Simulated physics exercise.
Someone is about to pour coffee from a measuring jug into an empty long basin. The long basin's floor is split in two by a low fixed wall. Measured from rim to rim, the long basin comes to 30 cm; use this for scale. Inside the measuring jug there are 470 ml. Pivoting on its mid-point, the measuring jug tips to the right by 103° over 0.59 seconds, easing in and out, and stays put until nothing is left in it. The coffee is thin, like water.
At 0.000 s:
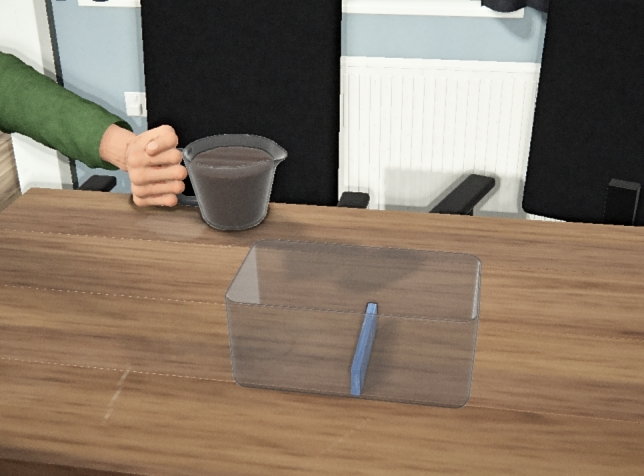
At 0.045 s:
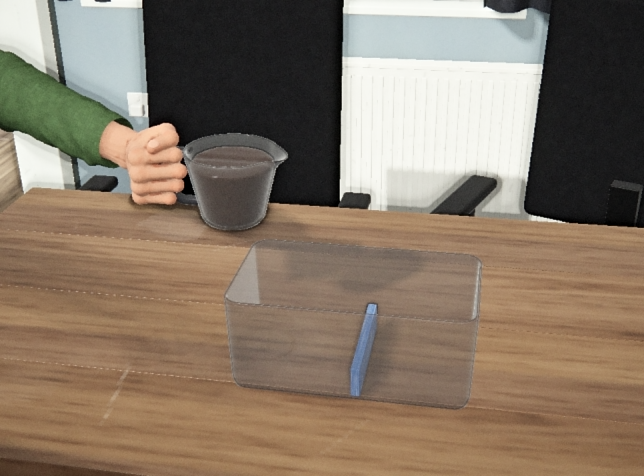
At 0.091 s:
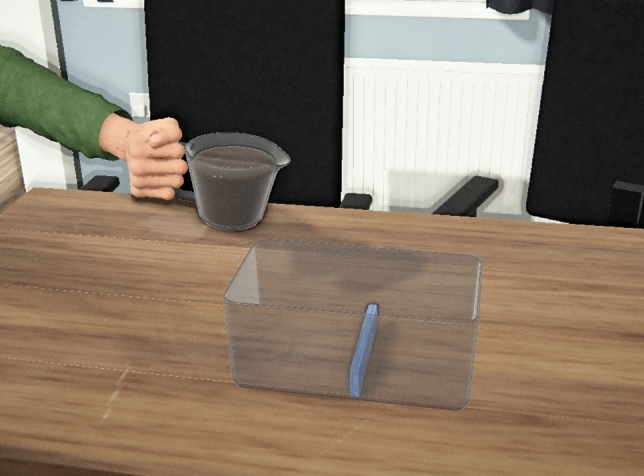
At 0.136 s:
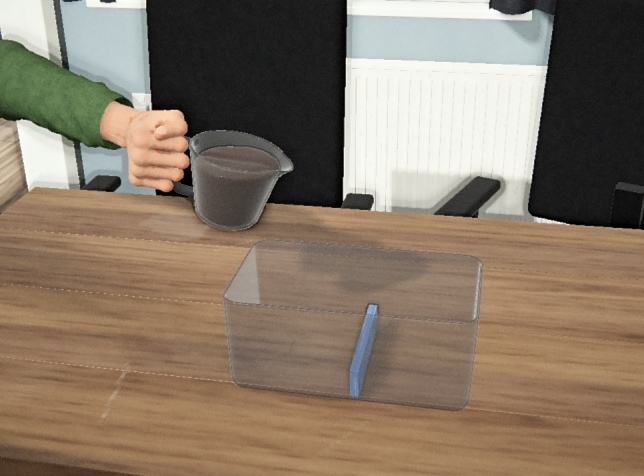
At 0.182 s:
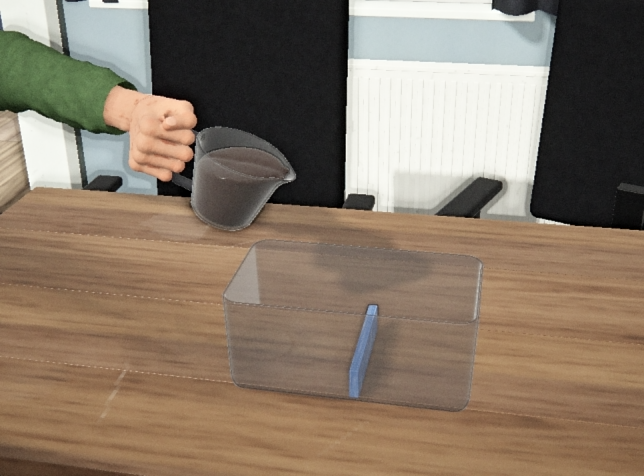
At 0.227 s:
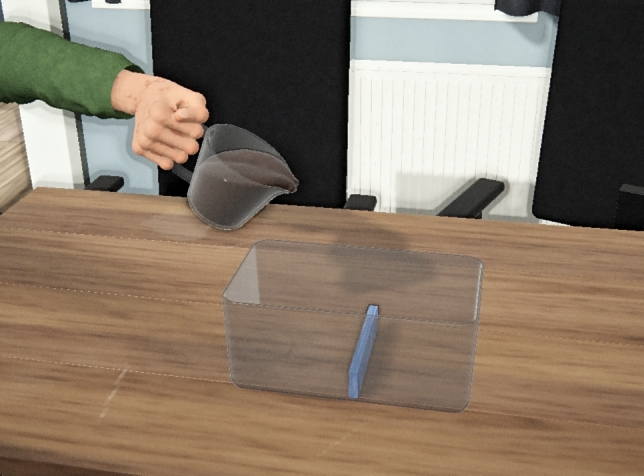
A hand in a green sleeve held a measuring jug of dark coffee behind a clear, empty basin with a blue divider, then tilted the jug steadily to the right above the wooden table.
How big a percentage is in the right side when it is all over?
Roughly 6 per cent is in the right side.
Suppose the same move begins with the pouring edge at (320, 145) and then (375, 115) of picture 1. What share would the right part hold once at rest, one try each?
Try 1: Approx. 35 %; try 2: Approx. 85 %.
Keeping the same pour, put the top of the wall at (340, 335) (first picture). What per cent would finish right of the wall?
Then about 30 per cent.
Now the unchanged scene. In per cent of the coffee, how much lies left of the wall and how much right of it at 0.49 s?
Around 40 on the left side and 0 on the right side.
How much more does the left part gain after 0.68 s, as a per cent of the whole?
I'd put it at some 3 percent.
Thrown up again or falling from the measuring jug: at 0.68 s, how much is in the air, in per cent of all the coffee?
About 6 per cent.
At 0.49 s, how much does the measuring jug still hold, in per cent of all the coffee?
Close to 34 percent of the liquid remains at that time.
By 0.49 s the tilt is 95° and 34 per cent is still to pour, 39 is left of the wall and 0 right of it.
By 0.68 s the tilt is 103° and 3 per cent is still to pour, 89 is left of the wall and 2 right of it.
By 0.87 s the tilt is 103° and 0 per cent is still to pour, 92 is left of the wall and 5 right of it.
By 1.09 s the tilt is 103° and 0 per cent is still to pour, 92 is left of the wall and 6 right of it.
At rest 92 per cent lies left of the wall, 6 right of it and 2 outside.
